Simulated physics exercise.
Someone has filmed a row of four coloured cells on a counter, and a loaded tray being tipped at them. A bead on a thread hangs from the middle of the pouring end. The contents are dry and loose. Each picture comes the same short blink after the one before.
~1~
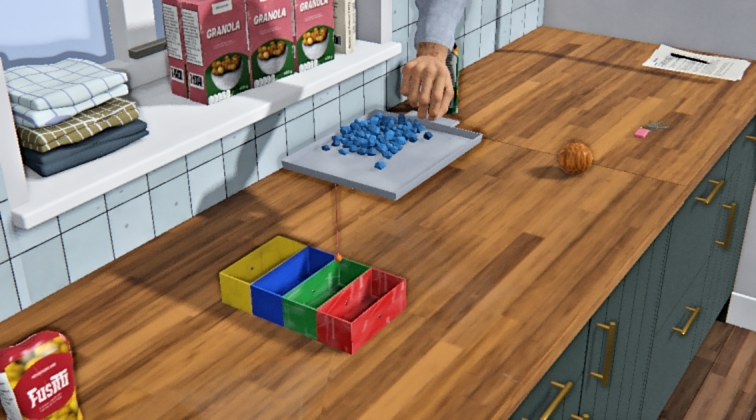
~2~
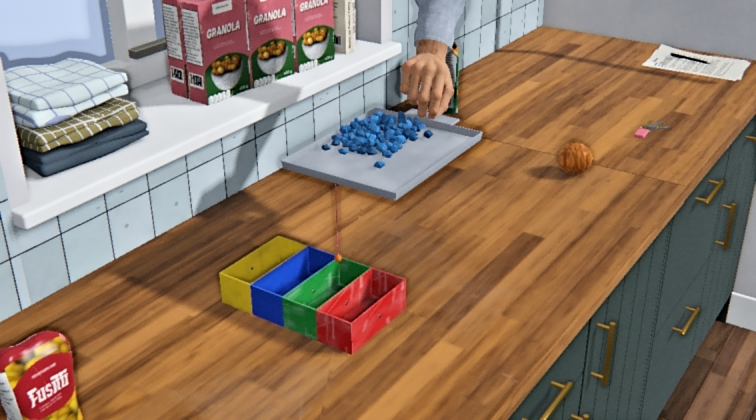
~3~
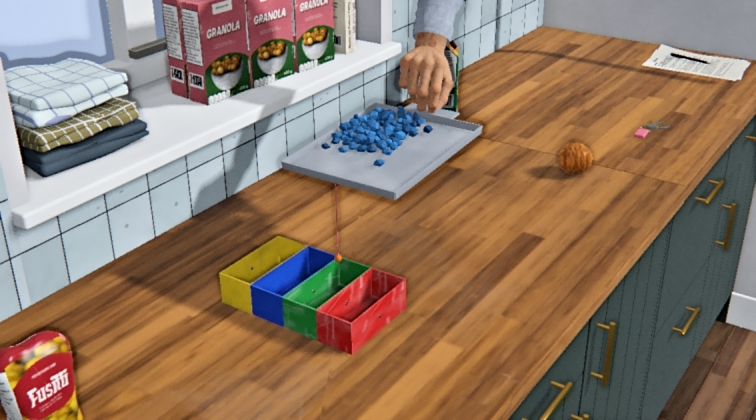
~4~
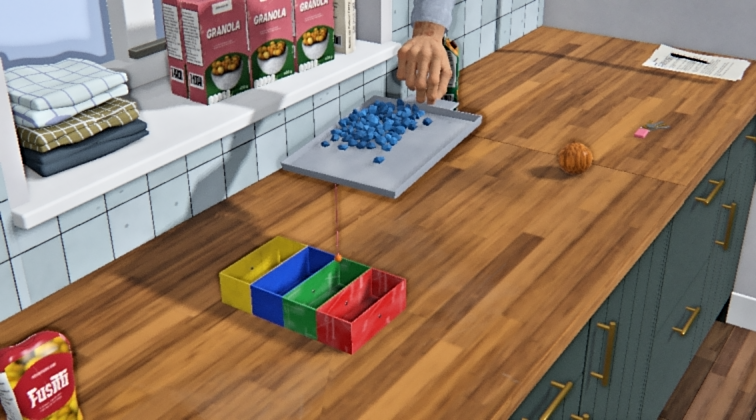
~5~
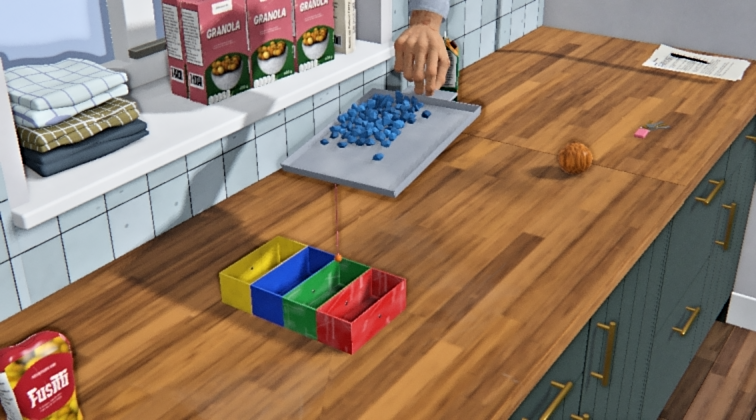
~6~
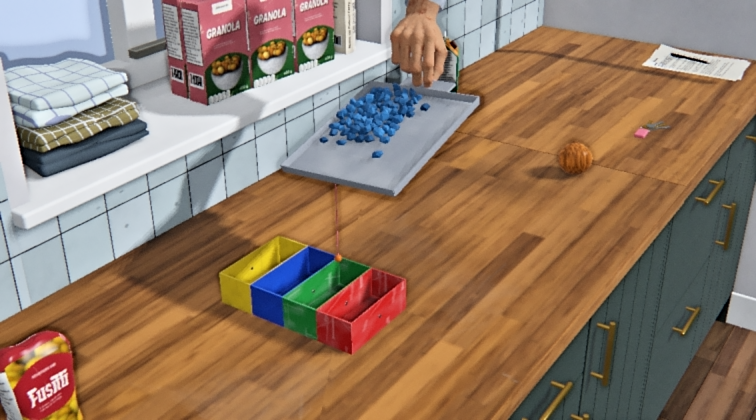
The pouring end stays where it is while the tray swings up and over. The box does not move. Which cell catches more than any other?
The blue one ends fullest.
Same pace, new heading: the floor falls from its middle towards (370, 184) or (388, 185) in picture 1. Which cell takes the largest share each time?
First the cell in red, then the red cell.
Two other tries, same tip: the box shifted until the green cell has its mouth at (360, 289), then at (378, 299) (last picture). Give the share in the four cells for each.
Near 70 % and 40 %.
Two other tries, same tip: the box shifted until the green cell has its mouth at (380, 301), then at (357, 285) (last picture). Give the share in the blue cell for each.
Near 0 % and 20 %.
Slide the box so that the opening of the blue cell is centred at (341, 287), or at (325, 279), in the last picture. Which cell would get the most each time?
In turn: The yellow one; the yellow cell.
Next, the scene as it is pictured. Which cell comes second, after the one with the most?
In second place: That yellow cell.
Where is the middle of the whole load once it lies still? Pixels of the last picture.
Close to (285, 297).
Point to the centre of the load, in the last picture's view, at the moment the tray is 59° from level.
Near (304, 163).
Soon after the last picture, tray tipped steeply; most on the tray; a stray few in the yellow cell; about a quarter falling or outside the box.
A little later, tray tipped right over; a small part on the tray; about a third in the blue cell; about a quarter in the yellow cell; a small part in the green cell; a stray few in the red cell; a small part falling or outside the box.
Later still, tray tipped past a quarter turn; about half in the blue cell; about a third in the yellow cell; a small part in the green cell; a small part in the red cell; a stray few falling or outside the box.
At rest, tray tipped past a quarter turn; about half in the blue cell; about a third in the yellow cell; a small part in the green cell; a small part in the red cell; a stray few outside the box.
